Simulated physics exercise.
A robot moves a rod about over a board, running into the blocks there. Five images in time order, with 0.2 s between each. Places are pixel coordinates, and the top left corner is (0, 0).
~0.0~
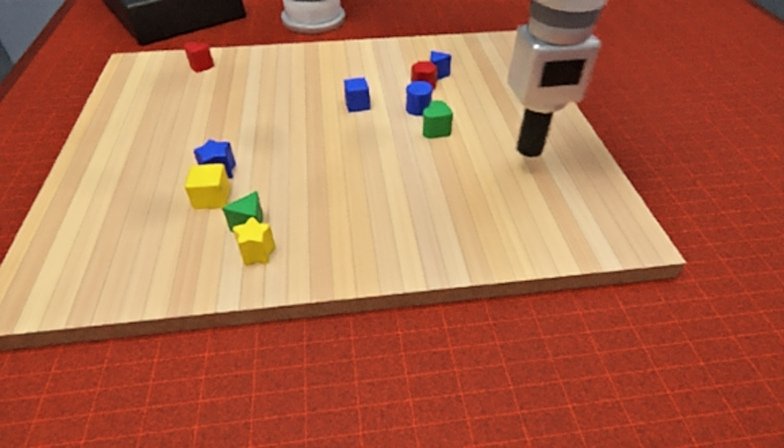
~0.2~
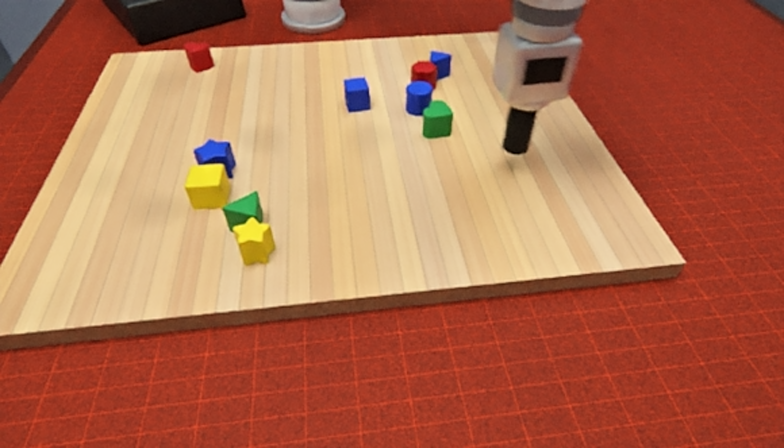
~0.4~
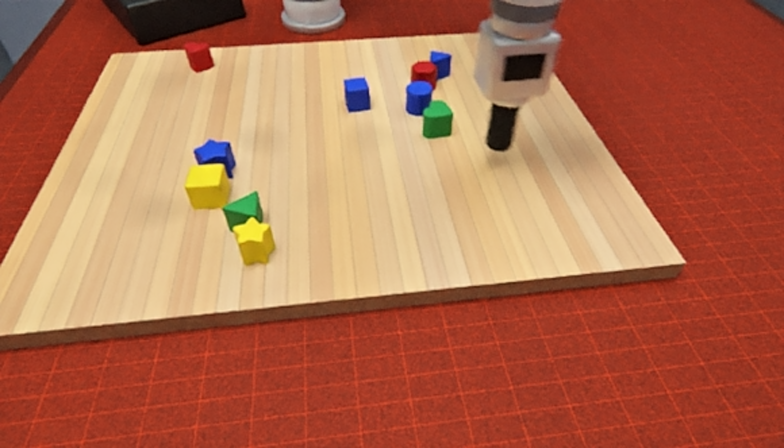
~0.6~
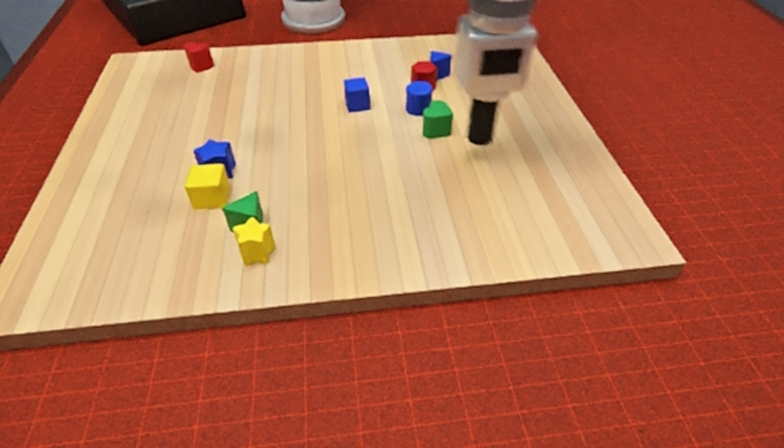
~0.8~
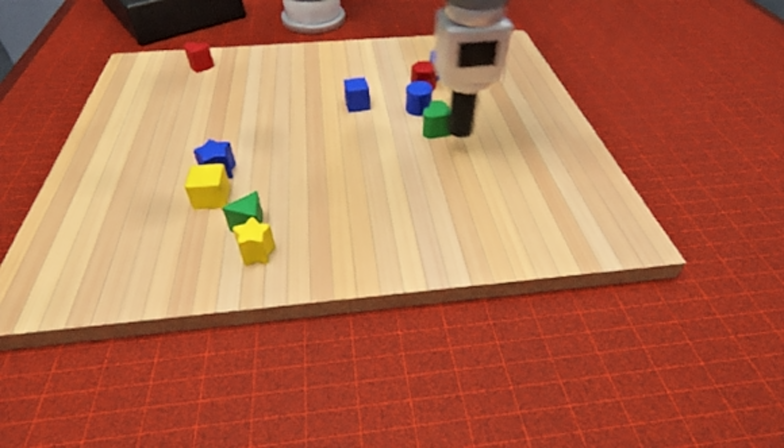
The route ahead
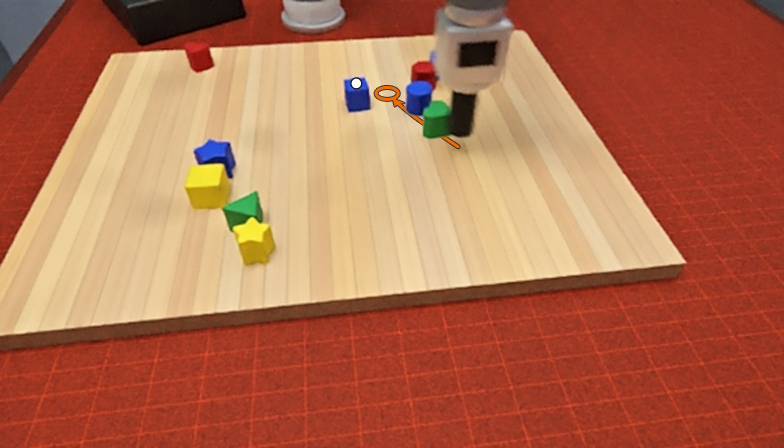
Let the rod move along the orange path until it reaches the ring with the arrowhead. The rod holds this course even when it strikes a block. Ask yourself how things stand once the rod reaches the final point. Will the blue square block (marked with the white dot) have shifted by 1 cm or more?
Going by the path, yes.
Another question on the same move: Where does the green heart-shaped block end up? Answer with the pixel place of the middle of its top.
Final place: (364, 74).
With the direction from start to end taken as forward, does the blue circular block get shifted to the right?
I'd say yes.
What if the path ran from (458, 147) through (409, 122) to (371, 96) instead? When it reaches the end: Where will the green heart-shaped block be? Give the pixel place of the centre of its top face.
I predict (367, 64).
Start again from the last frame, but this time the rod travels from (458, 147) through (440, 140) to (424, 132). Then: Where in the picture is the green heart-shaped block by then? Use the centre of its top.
It sits at (420, 96).
The line goes from (458, 147) over (418, 119) to (387, 93); the dot is on the blue square block.
What follows on the original path. One third of the way, rod (431, 112); blue circular block (411, 82); green heart-shaped block (414, 97), turned 35° anticlockwise.
Two thirds of the way, rod (407, 95); blue circular block (407, 76); green heart-shaped block (385, 85), turned 55° anticlockwise.
At the end, rod (387, 78); blue square block (344, 83), turned 35° anticlockwise; blue circular block (400, 62); red hexagon (426, 64), turned 15° clockwise; green heart-shaped block (364, 74), turned 110° anticlockwise.
